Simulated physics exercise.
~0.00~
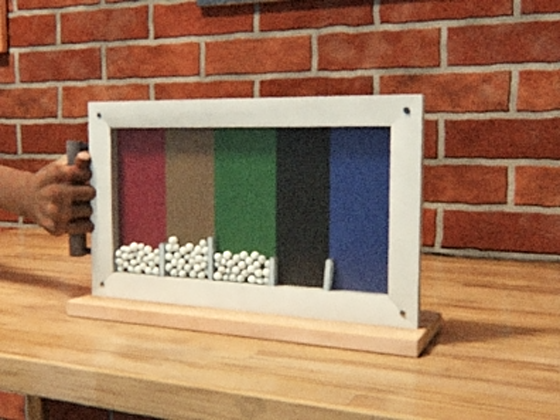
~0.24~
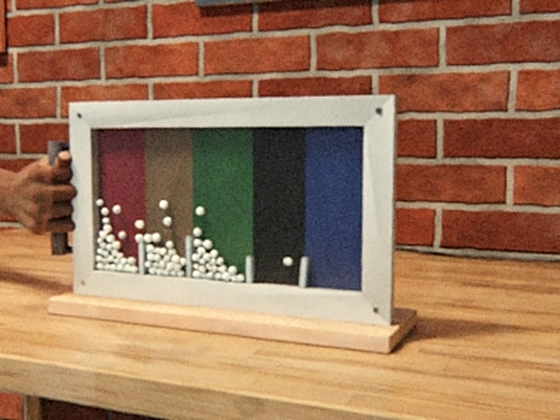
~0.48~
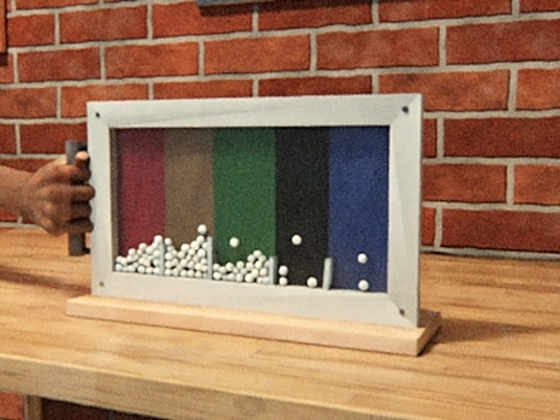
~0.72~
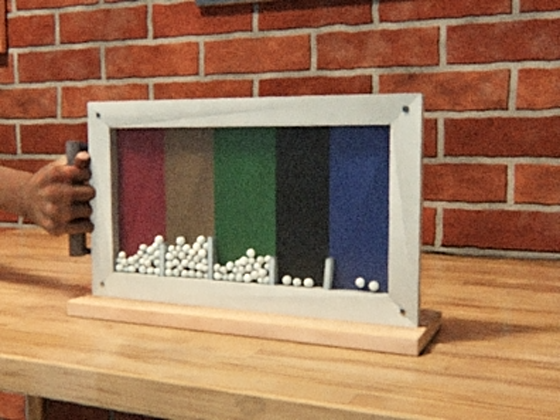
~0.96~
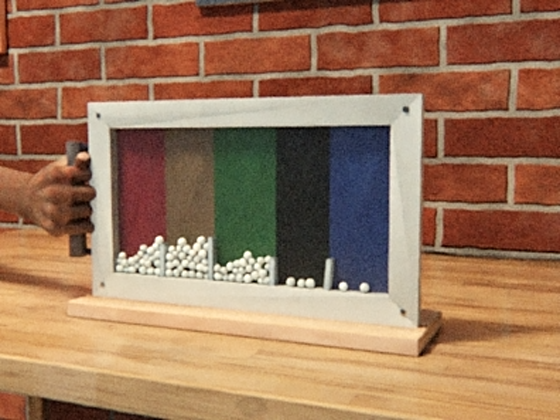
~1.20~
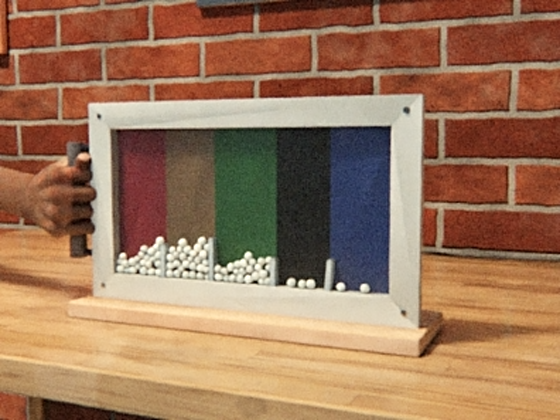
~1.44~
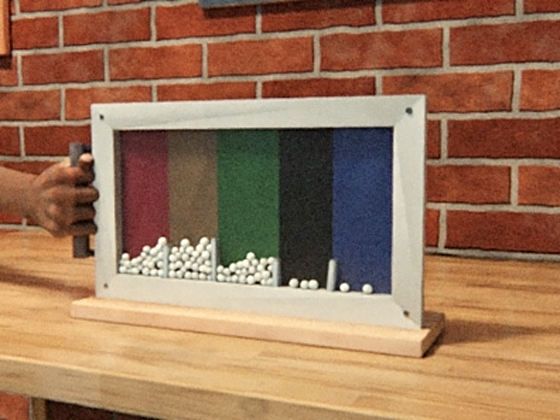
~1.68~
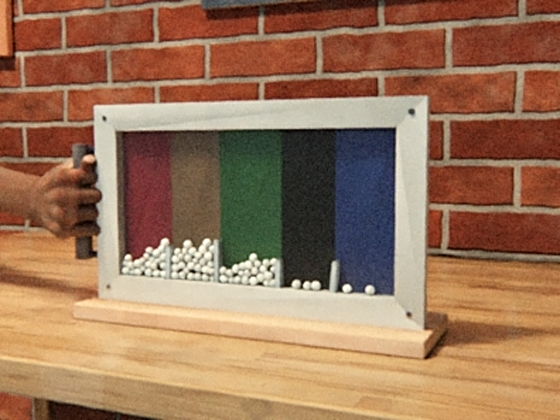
In the video, a hand slides a framed clear-fronted box of white beads left and back right on a wooden table, making the beads jump and scatter; they settle mostly across the red, brown and green strips, with a few on black and blue.
